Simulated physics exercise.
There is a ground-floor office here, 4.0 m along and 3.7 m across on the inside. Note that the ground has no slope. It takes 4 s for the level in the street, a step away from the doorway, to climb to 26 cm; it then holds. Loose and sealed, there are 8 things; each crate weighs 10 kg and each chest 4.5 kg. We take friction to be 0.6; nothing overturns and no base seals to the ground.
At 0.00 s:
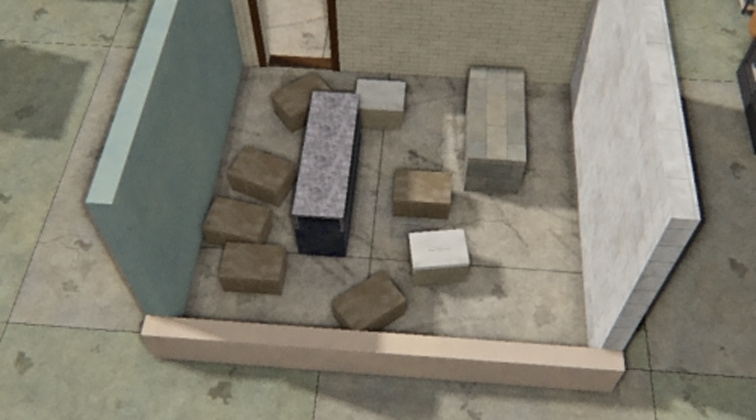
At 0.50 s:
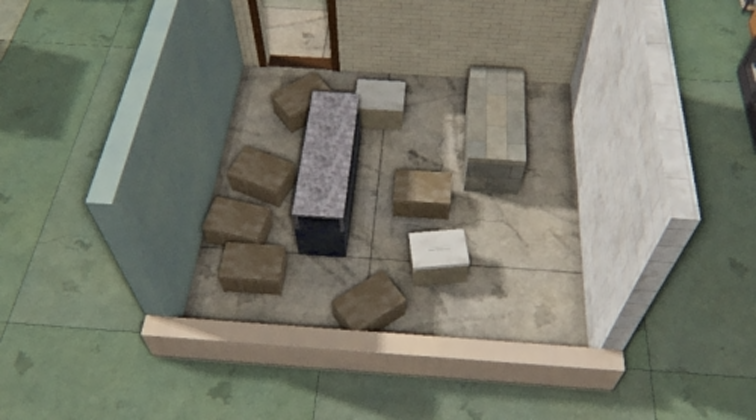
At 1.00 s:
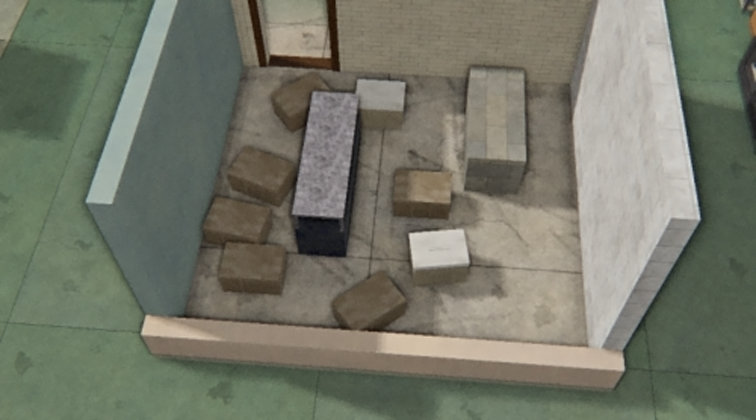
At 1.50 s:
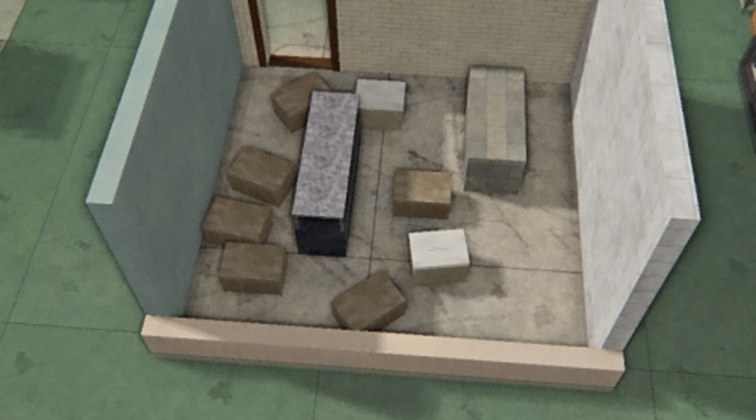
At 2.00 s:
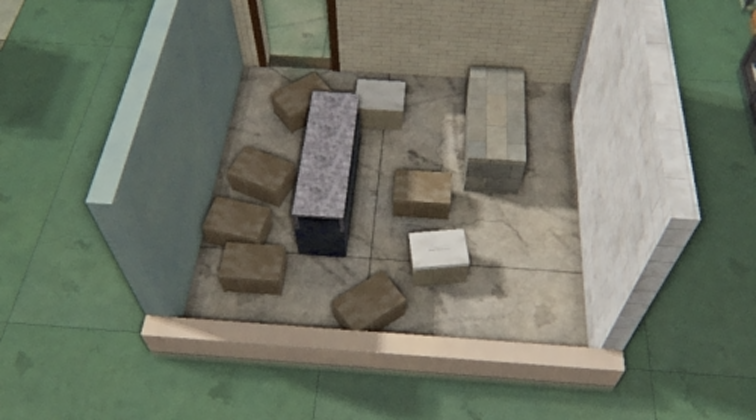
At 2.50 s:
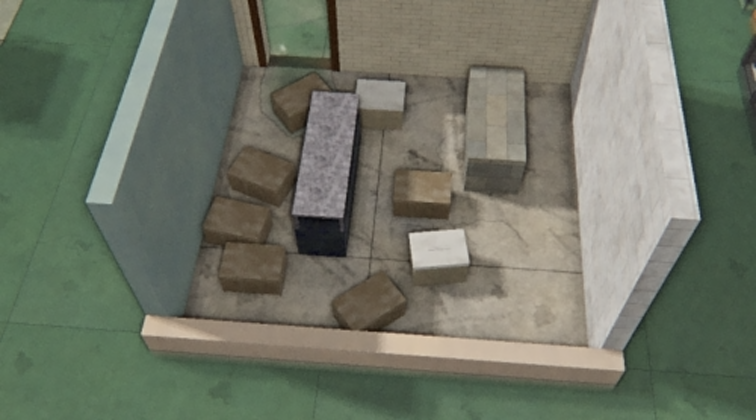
In a small walled room with an open top, brown and white blocks sat still around a dark speckled counter, while the ground outside turned greener and the view through the doorway gradually became green.
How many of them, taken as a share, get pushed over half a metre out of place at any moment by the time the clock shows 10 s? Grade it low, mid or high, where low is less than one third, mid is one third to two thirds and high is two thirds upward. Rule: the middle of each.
Grade: High.
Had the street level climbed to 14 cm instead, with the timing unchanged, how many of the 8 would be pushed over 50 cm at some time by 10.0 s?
Then it comes to 3.
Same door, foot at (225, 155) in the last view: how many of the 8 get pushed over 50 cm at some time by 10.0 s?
You'd get 6 in that case.
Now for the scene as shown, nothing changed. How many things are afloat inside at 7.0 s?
At that moment it comes to 5.
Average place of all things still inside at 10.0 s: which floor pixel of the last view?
They average out to somewhere around (453, 220).
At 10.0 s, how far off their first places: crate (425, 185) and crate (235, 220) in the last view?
Shifts: 50 cm / 300 cm.
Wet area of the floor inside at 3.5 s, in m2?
My estimate is roughly 2.5 m2.
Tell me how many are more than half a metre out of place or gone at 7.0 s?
5 in all.
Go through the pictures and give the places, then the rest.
The first picture shows a crate at (302, 94), on the bottom; a crate at (261, 168), on the bottom; 0.0 m2 under water; 0 of 8 have shifted.
The second picture shows a crate at (302, 94) rests on the ground; a crate at (261, 168) rests on the ground; 0.0 m2 under water; 0 of 8 have shifted.
The third picture shows a crate at (302, 94), on the bottom; a crate at (261, 168), on the bottom; water covers 0.0 m2; 0 of 8 have shifted.
The fourth picture shows a crate at (302, 94) rests on the ground; a crate at (261, 168) rests on the ground; 0.0 m2 under water; 0 of 8 have shifted.
The fifth picture shows a crate at (302, 94) rests on the ground; a crate at (261, 168) rests on the ground; 0.1 m2 under water; 0 of 8 have shifted.
The sixth picture shows a crate at (302, 94), on the bottom; a crate at (261, 168) rests on the ground; 0.5 m2 under water; 0 of 8 have shifted.
After 3.5 s 0 of 8 are over 50 cm from their spots; 0 afloat.
After 4.5 s 0 of 8 are over 50 cm from their spots; 2 afloat.
After 7.0 s 5 of 8 are over 50 cm from their spots; 5 afloat.
After 10.0 s 6 of 8 are over 50 cm from their spots, and 7 have been at some point; 8 afloat.
